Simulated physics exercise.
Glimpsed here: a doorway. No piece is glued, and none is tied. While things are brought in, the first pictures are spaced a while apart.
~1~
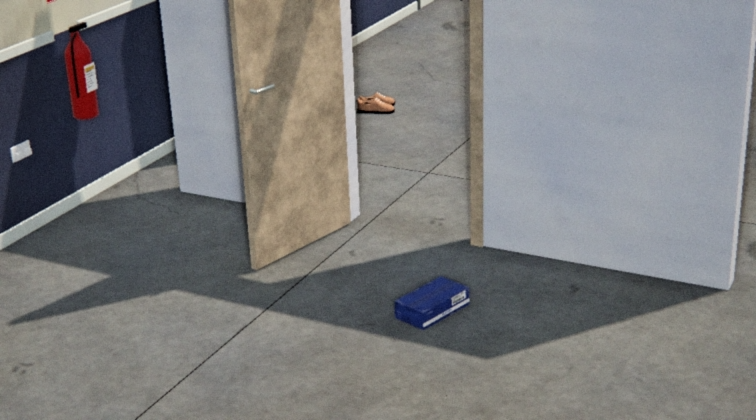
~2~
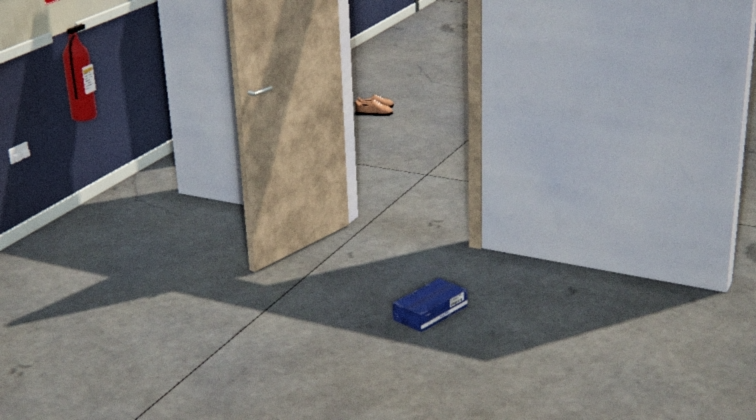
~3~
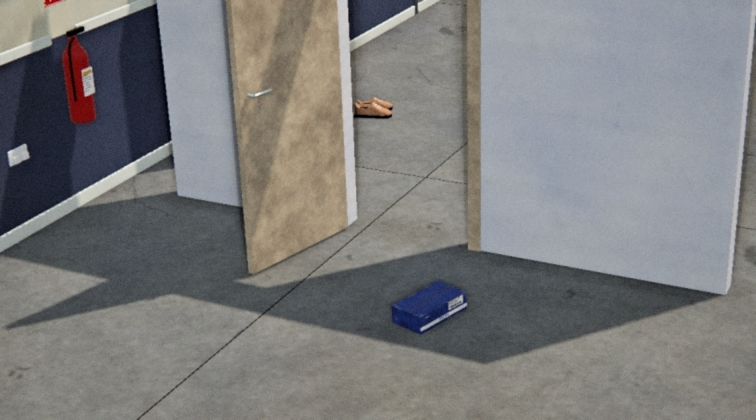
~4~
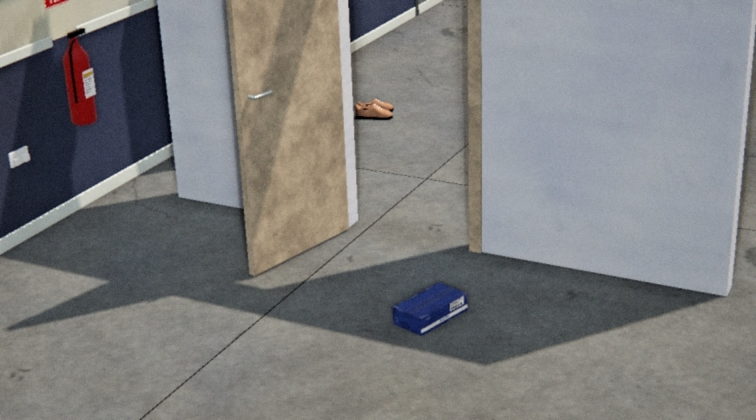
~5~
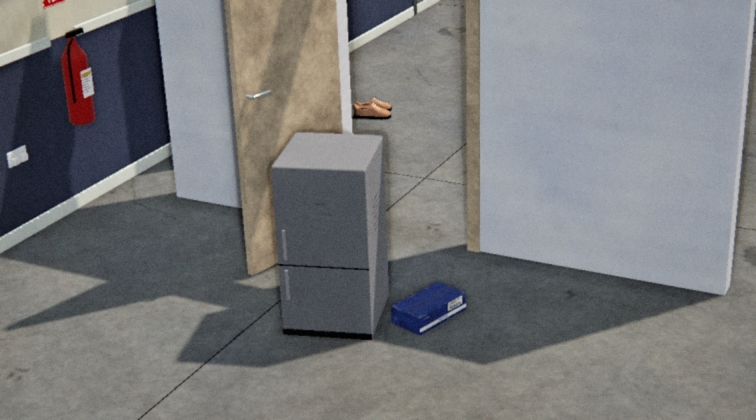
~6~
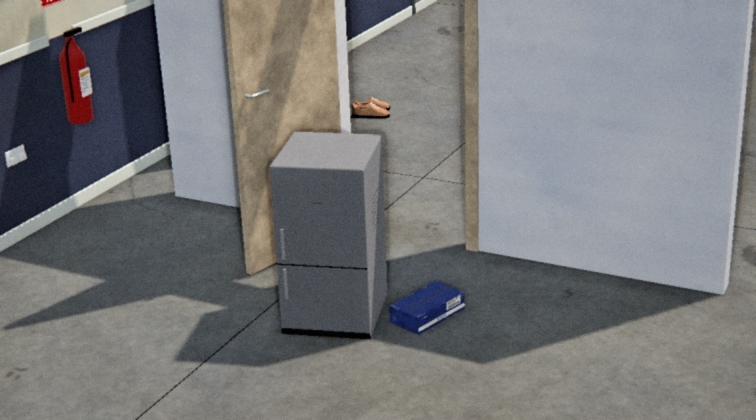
A grey two-door fridge appears abruptly partway through on a concrete floor, in front of a wide-open wooden door, seen from above in a room with pale partitions. A blue box lies to its right in the shadow, tan shoes sit beyond the doorway, and a red extinguisher hangs on the navy-and-cream wall at left. Everything else stays still, apart from very slight shifts of the camera.
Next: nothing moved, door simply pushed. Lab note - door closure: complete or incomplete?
Complete.
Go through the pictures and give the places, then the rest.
Door wide open and still; blue parcel (432, 303), in the first picture.
Door wide open and still; blue parcel (430, 305), in the second picture.
Door wide open and still; blue parcel (430, 307), in the third picture.
Door wide open and still; blue parcel (430, 309), in the fourth picture.
Door wide open and still; blue parcel (429, 308), in the fifth picture.
Door wide open and still; grey appliance (332, 234); blue parcel (427, 307), in the sixth picture.
Then, 0.70 s after the last picture, door 88° open.
Then, 1.30 s after the last picture, door 59° open.
Then, 1.70 s after the last picture, door 36° open.
Then, 2.10 s after the last picture, door 13° open.
At rest, door 0° open; both in place. Seen from the same camera at the end, grey appliance near (332, 234).
